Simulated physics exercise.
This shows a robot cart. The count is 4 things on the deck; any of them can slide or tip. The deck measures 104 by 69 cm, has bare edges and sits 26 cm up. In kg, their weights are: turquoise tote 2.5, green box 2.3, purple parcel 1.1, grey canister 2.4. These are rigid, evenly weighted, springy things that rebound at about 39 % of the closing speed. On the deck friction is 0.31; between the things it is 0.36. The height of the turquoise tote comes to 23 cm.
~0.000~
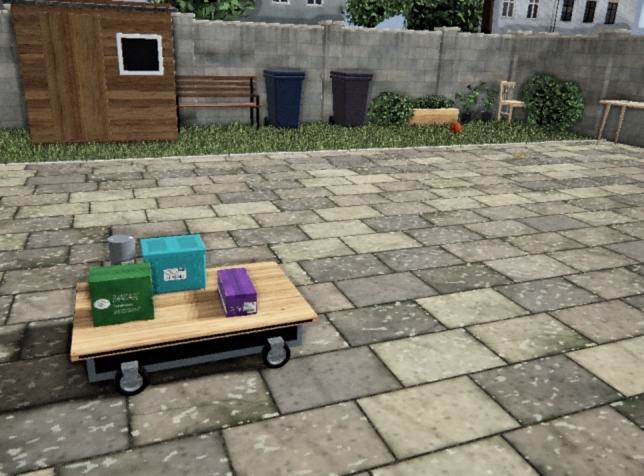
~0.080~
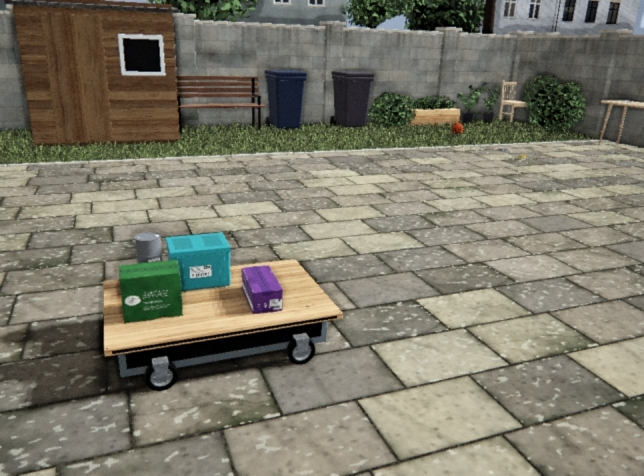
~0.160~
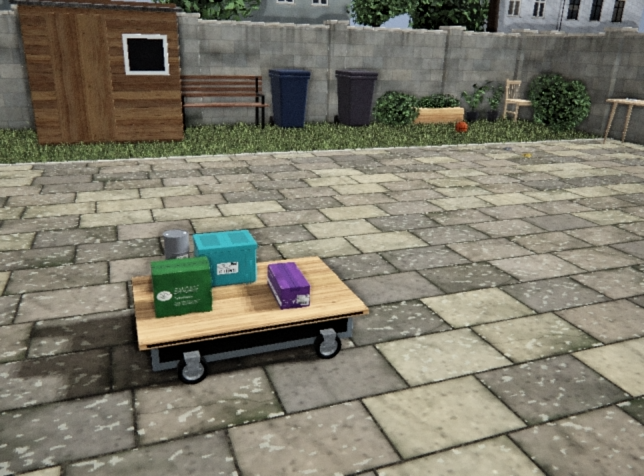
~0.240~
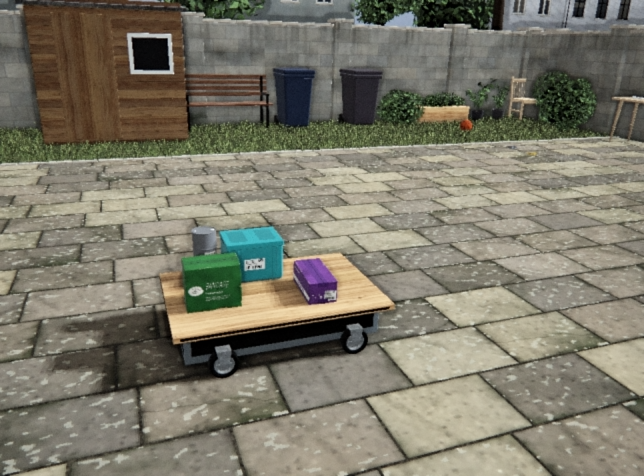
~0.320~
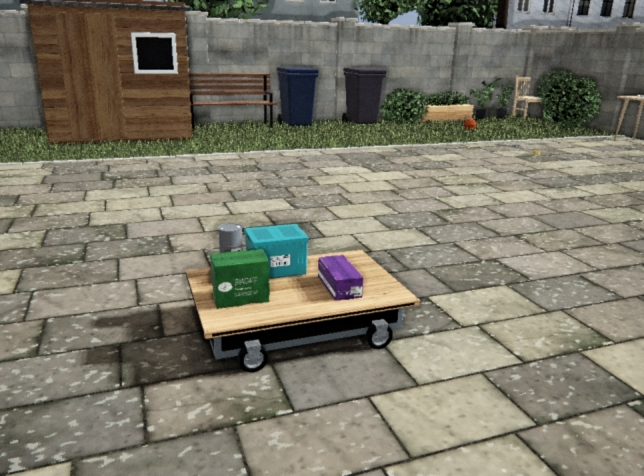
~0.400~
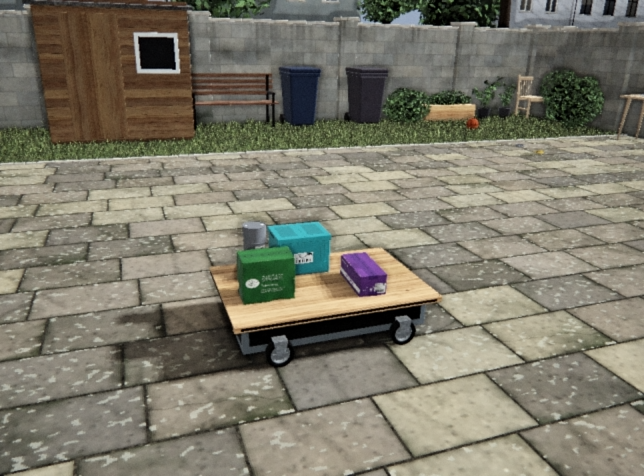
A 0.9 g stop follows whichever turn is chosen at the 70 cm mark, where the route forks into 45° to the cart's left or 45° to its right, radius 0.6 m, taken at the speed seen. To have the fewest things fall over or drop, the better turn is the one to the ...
Left.
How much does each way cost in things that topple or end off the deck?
Steering left costs 1, steering right costs 3.
Turning left. At 0.70 s, cart 105 cm along, turned 19°; turquoise tote moved 6 cm near (360, 238); purple parcel moved 14 cm.
After 1.20 s, cart 160 cm along, turned 45°, stopped; turquoise tote moved 21 cm near (393, 211); green box moved 15 cm near (411, 227); grey canister moved 13 cm.
After 1.30 s, cart 160 cm along, turned 45°, stopped; turquoise tote moved 26 cm near (396, 209); green box moved 22 cm near (415, 224); grey canister moved 20 cm.
In the end (1.8 s), off the deck, purple parcel; not toppled but over 10 cm from the start, turquoise tote, green box and grey canister. At the end, from the last picture's camera, turquoise tote near (398, 207), green box near (417, 222).
Turning right instead, turquoise tote, purple parcel and grey canister tipped over or off the deck, 3 of 4 in all.
